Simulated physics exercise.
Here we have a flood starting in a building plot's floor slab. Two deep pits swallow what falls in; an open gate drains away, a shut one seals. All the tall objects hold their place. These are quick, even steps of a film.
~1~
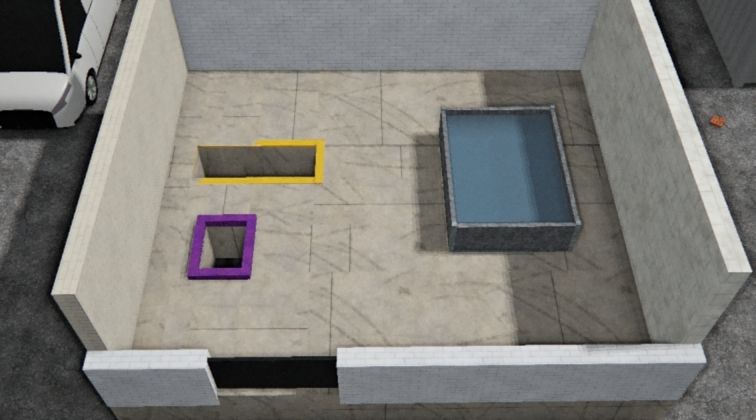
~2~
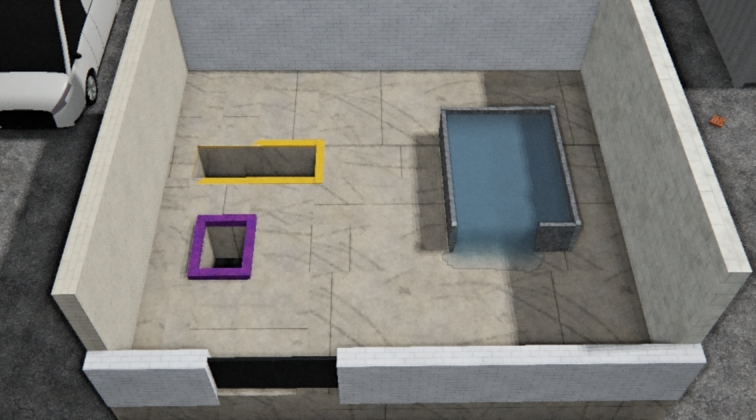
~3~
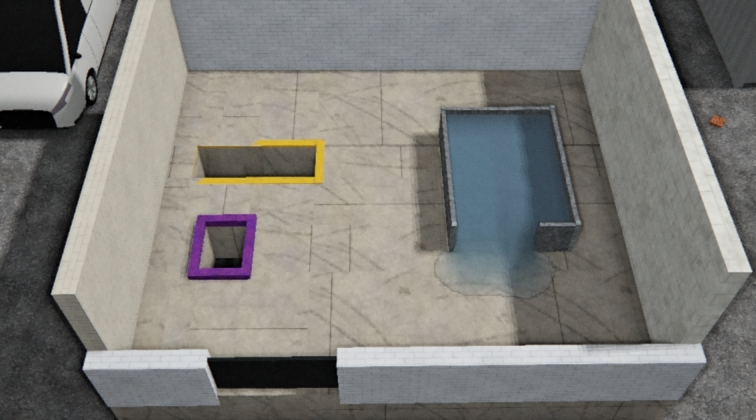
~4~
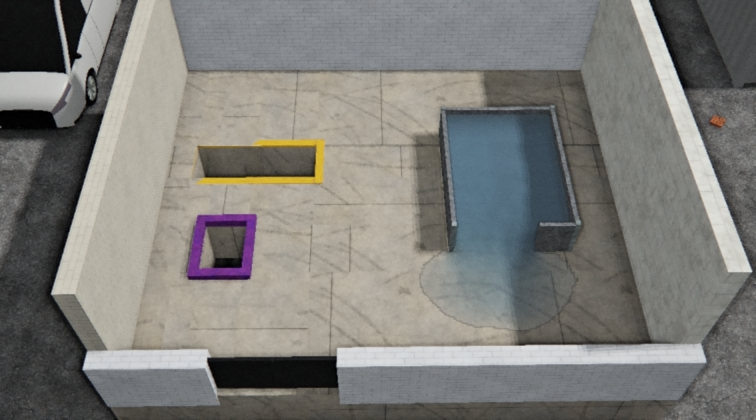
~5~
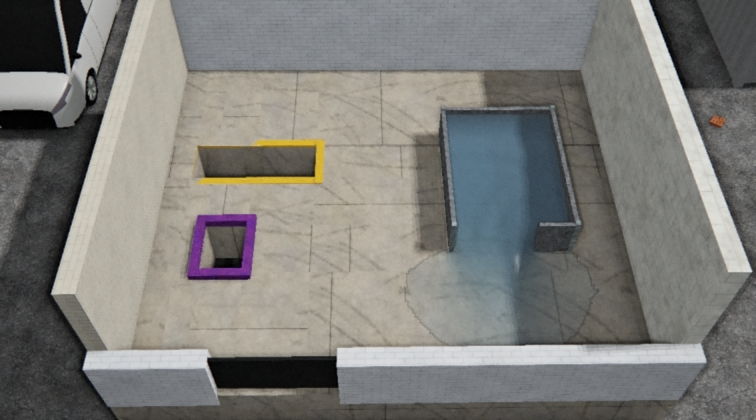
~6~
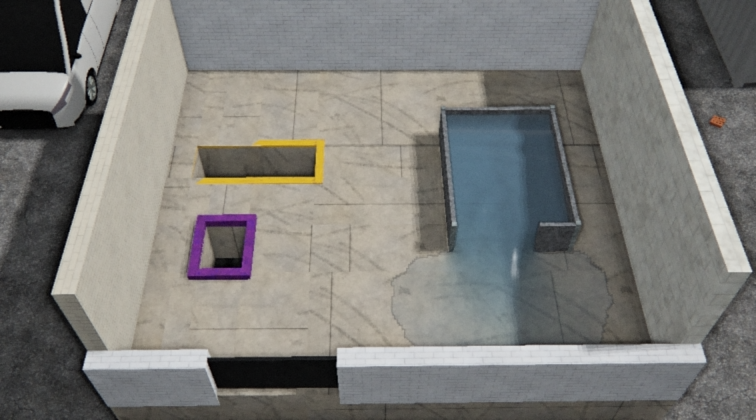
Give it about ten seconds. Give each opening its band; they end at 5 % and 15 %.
One by one: The gate takes not even 5 %; the purple pit takes not even 5 %; the yellow pit takes from 5 to 15 %.
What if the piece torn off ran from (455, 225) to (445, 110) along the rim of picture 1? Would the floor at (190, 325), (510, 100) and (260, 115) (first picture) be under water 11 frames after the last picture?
In that order: Under water, clear, flooded.
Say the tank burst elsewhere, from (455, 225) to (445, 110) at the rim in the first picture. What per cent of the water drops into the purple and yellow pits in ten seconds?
Per cent: Purple 6, yellow 40.
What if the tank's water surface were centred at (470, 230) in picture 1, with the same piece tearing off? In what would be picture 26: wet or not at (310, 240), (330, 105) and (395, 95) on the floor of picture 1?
One after the other: Awash, not flooded, no water.
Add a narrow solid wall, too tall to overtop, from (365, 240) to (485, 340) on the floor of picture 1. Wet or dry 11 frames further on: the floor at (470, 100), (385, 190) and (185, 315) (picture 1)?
In turn: Clear, under water, clear.
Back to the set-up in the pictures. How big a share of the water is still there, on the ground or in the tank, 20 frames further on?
I make it 100 per cent.
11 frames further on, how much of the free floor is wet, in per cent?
Some 25 per cent.
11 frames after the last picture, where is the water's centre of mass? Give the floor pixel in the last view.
Near (493, 260).
A moment on, water covers 15 % of the floor; the gate 0 %, the purple pit 0 %, the yellow pit 0 %.
Next, water covers 25 % of the floor; the gate 0 %, the purple pit 0 %, the yellow pit 0 %.
Then, water covers 40 % of the floor; the gate 0 %, the purple pit 0 %, the yellow pit 0 %.
Later, water covers 60 % of the floor; the gate 0 %, the purple pit 0 %, the yellow pit 3 %.
In the end, water covers 95 % of the floor; the gate 0 %, the purple pit 0 %, the yellow pit 11 %.
